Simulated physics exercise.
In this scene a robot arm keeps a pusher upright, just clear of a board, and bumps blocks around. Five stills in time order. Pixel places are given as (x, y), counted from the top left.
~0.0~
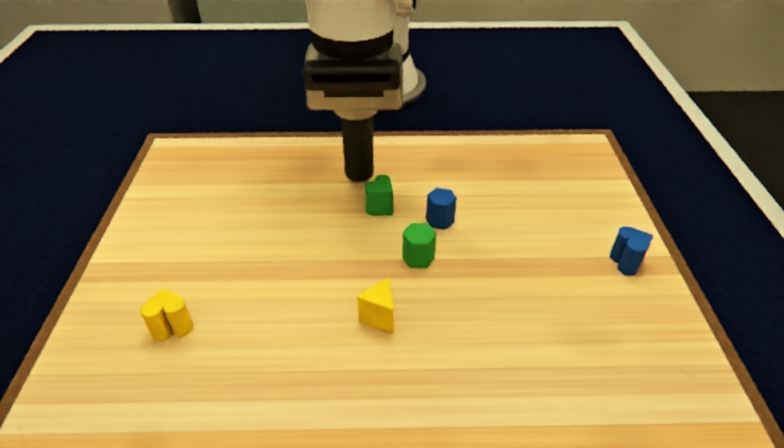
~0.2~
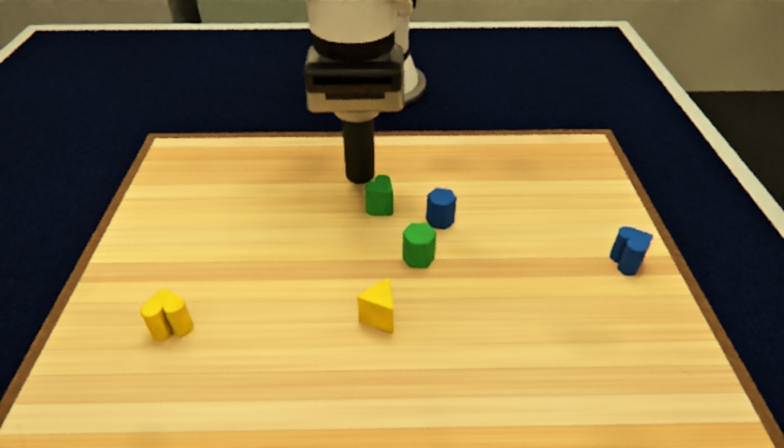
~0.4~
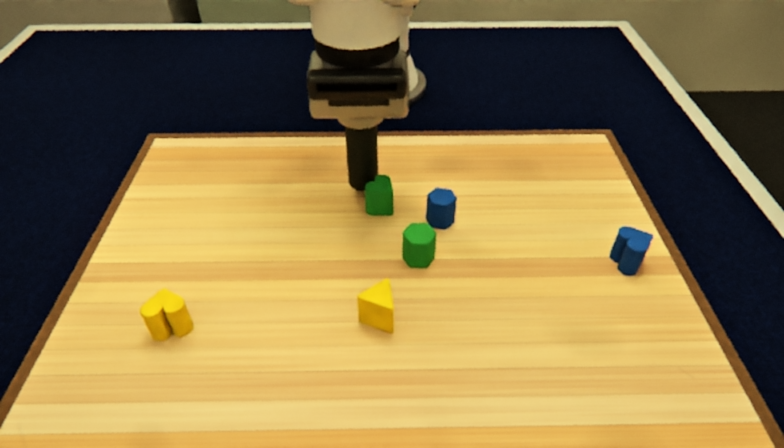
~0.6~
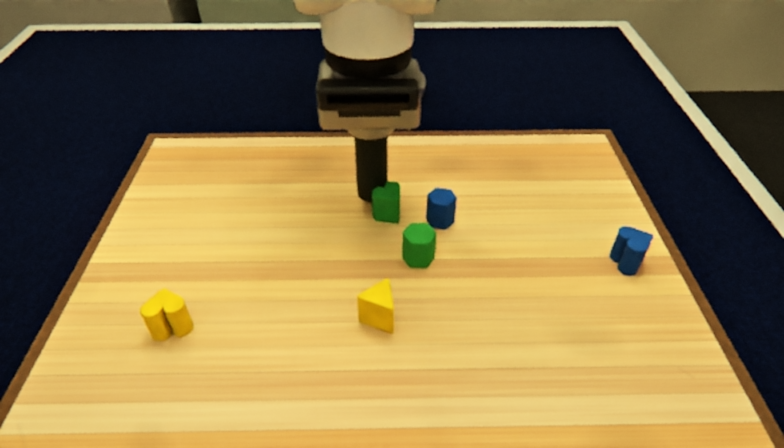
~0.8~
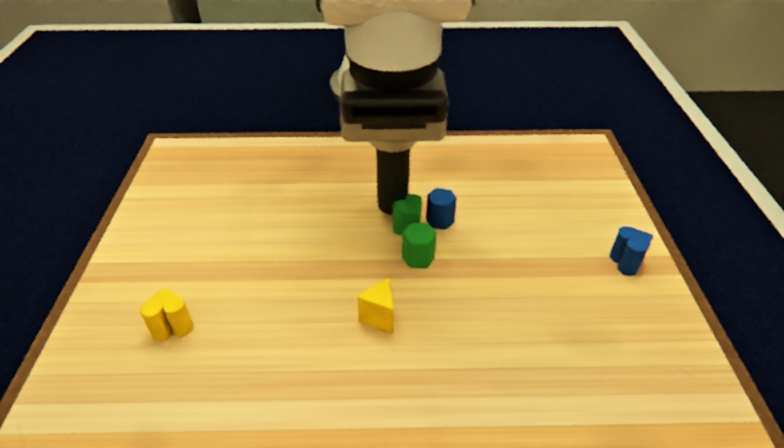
On a wooden board with yellow, green and blue blocks, a robot arm's dark pusher edged toward the green heart, then nudged it right and slightly nearer the viewer, close to the green and blue hexagons.
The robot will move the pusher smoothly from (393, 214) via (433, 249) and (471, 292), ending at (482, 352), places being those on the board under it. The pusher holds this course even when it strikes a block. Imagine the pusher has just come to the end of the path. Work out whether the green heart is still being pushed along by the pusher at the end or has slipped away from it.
The green heart slips off.
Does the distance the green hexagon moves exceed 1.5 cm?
In short: Yes.
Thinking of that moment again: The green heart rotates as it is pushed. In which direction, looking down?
Viewed from above, counterclockwise.
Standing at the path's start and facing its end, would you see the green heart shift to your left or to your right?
Answer: Left.
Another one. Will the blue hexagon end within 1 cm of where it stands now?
Going by the path, yes.
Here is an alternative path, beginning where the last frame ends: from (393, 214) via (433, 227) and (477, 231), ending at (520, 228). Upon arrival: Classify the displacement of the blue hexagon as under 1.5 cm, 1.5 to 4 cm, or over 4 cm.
By the end of the path, it will have gone past 4 cm.
On the path given first. One third of the way, pusher (434, 241); green heart (456, 239); green hexagon (424, 249), turned 40° clockwise.
Two thirds of the way, pusher (473, 284); green heart (504, 280), turned 20° anticlockwise; green hexagon (423, 251), turned 50° clockwise.
At the end, pusher (484, 344); green heart (514, 289), turned 60° anticlockwise; green hexagon (423, 251), turned 50° clockwise; blue hexagon in place.
